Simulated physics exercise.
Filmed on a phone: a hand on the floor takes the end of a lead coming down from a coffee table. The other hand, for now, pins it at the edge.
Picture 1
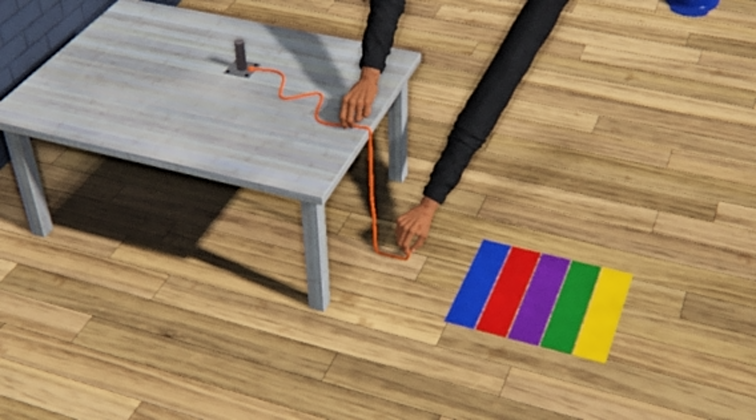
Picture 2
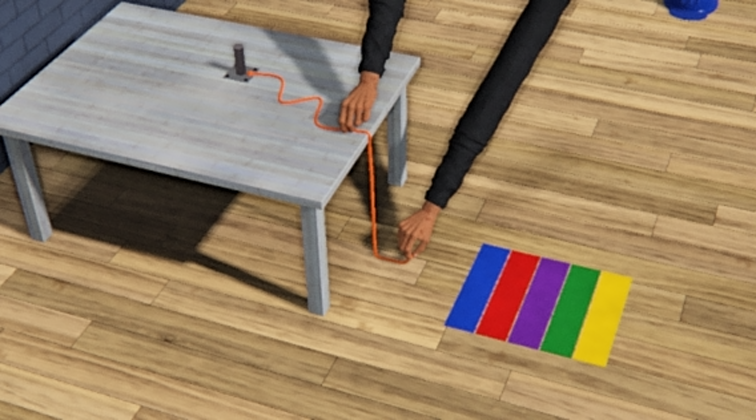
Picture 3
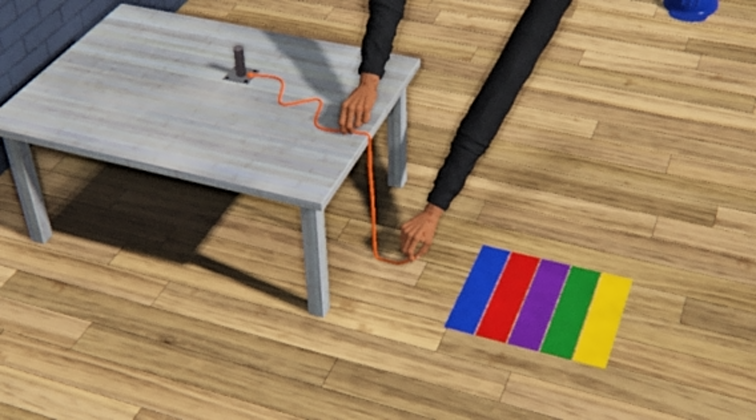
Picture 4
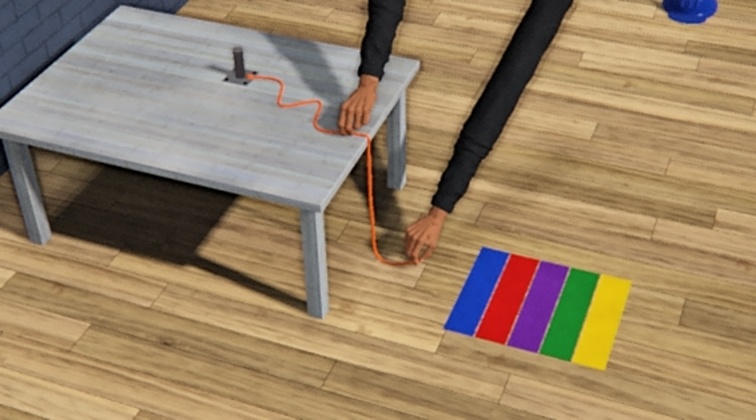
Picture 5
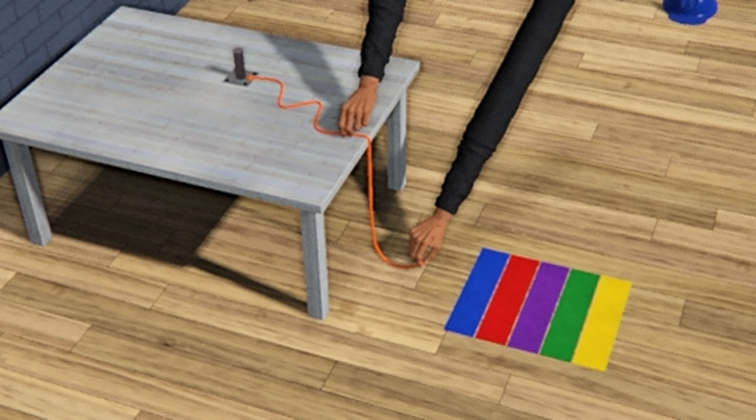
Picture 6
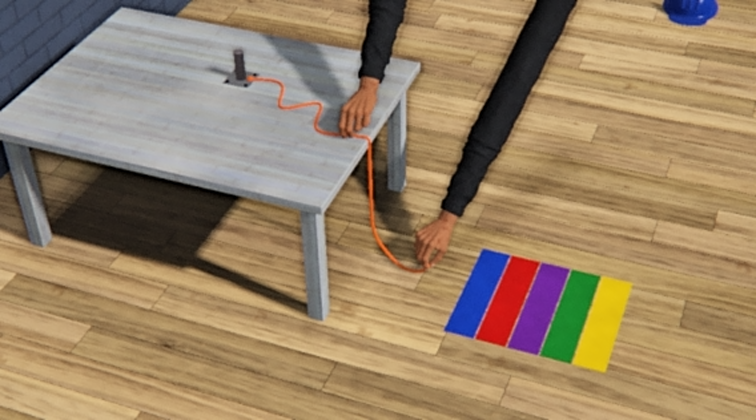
Two hands in dark sleeves hold an orange lead at a pale grey coffee table on a wooden floor, seen from above at an angle. The lead winds from a small dark post across the tabletop, with blue, red, purple, green and yellow stripes on the floor at right. One hand pins it at the edge while the lower hand slowly draws its end slightly rightward, and the view shifts barely.
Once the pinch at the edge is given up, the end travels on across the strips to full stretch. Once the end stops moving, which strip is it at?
It is at the green strip.
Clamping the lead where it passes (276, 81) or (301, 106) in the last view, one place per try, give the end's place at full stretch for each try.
(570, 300), (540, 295).
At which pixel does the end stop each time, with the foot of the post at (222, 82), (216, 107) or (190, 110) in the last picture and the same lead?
In order, near (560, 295), (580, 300) and (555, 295).
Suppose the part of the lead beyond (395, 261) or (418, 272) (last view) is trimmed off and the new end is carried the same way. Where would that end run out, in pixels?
(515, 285) and (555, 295).
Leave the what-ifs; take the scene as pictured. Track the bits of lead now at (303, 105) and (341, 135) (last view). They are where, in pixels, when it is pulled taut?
End: (328, 112) and then (400, 156).
Soon after, end near (516, 287); over red.
After that, end near (554, 296); over purple.
At the stop, end near (576, 301); over green. It gets as far as the green strip.
